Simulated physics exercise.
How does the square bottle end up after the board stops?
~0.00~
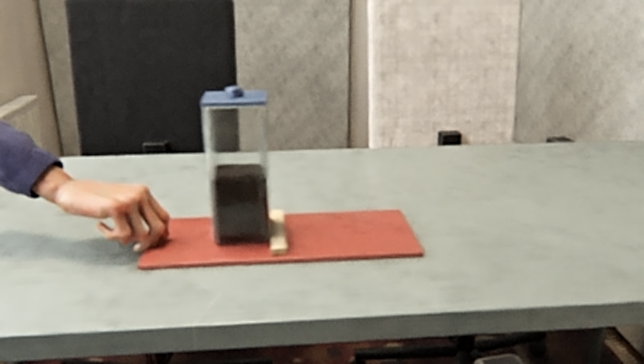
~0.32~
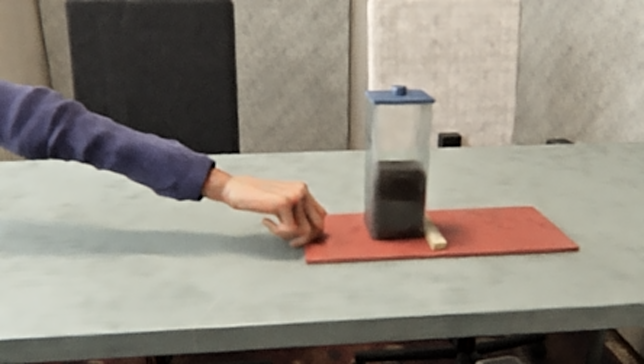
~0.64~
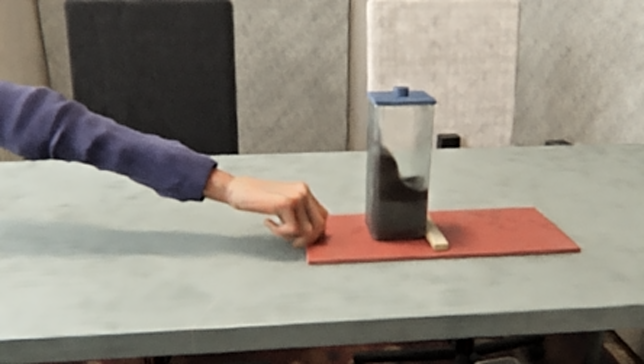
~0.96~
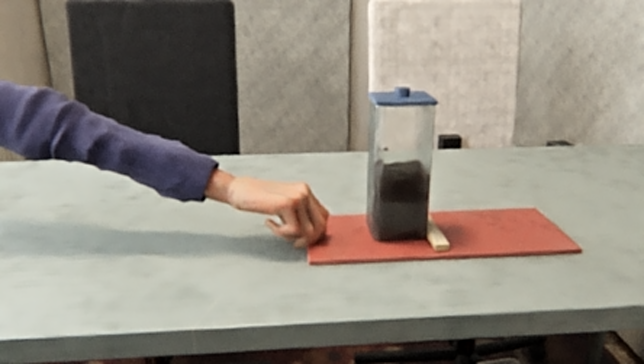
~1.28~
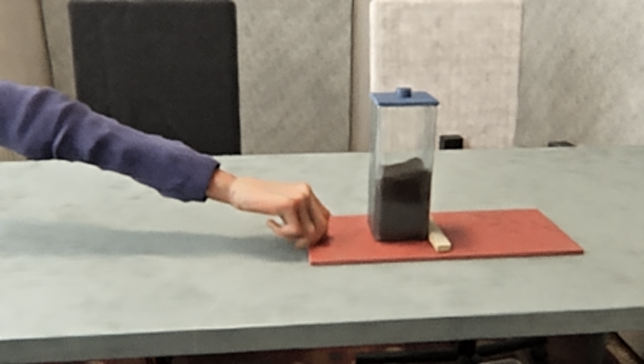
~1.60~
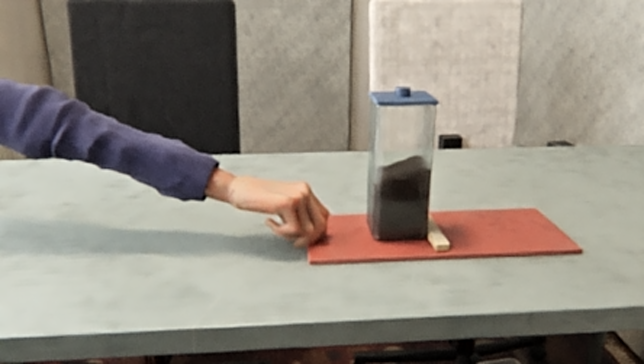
It remains upright on the red board, still standing beside the pale batten.
